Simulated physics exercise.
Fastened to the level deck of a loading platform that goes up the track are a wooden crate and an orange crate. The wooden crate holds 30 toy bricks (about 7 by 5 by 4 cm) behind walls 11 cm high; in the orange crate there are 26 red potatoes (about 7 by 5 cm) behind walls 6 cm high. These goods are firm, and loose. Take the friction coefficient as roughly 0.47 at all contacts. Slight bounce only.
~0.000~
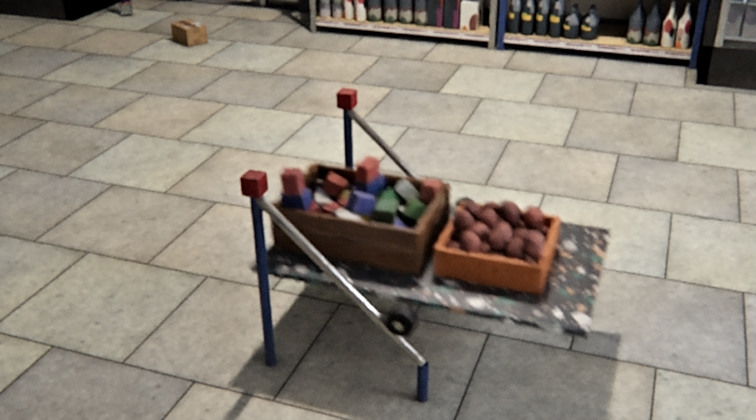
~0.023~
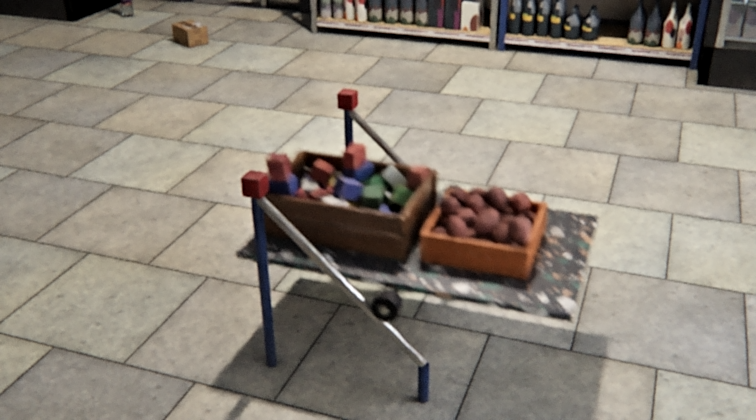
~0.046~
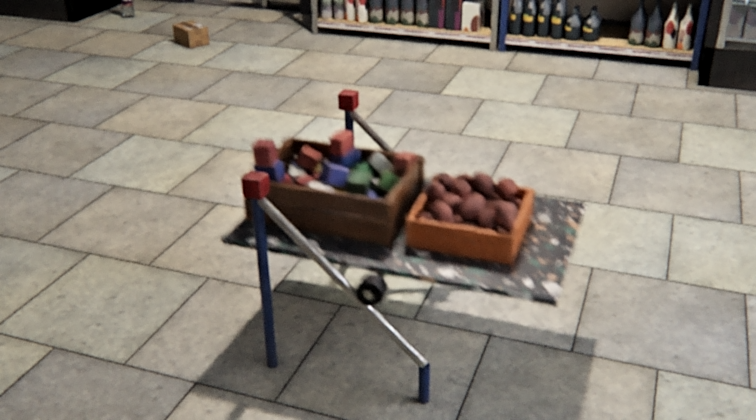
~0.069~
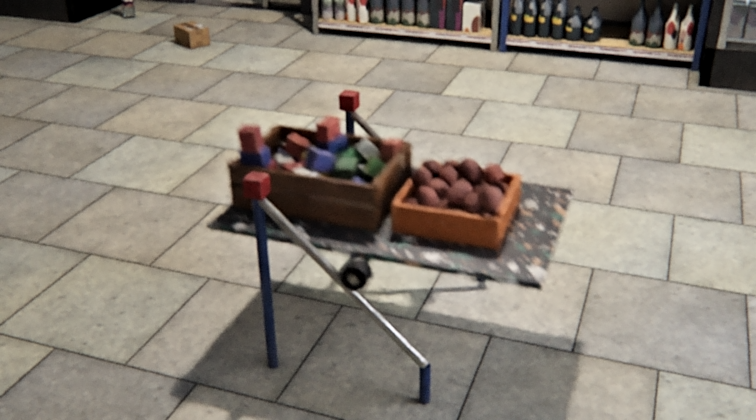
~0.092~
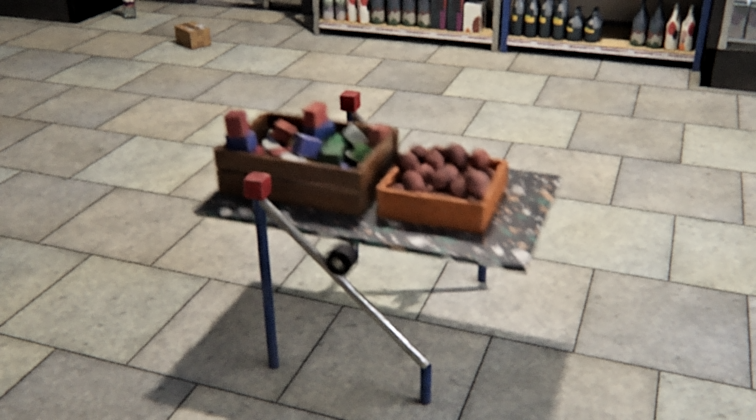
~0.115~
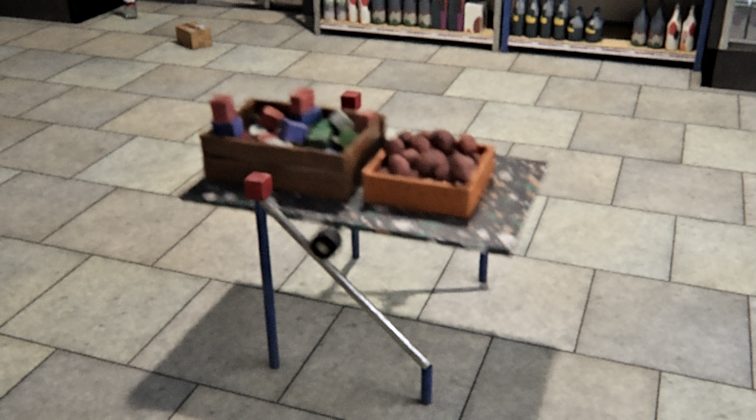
A speckled platform carrying a wooden crate of colourful toy bricks and an orange crate of red potatoes moves steadily up and to the left along slanted rails above a tiled floor, both crates staying level and full.
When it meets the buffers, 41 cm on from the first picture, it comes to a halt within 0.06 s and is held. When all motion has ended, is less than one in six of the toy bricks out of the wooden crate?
No, more than one in six are out.
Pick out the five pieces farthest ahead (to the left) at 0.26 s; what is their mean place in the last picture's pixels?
(183, 56).
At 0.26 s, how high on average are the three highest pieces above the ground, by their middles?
About 78 cm up, on average.
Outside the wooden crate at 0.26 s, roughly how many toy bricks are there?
Count: Close to 2.
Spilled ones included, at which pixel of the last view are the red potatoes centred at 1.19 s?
Near (346, 128).
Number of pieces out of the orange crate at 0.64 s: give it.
Out so far from the orange crate: Around 12.
After 0.14 s, the buffers are touched.
After 0.26 s, the wooden crate is down by 2 of 30 and the orange crate is down by 6 of 26.
After 0.42 s, the wooden crate is down by 9 of 30 and the orange crate is down by 14 of 26.
After 0.64 s, the wooden crate is down by 12 of 30 and the orange crate is down by 13 of 26.
When it is over (at 1.19 s), the wooden crate is down by 12 of 30 and the orange crate is down by 13 of 26. Asked share, 12 of 30, 40 per cent.
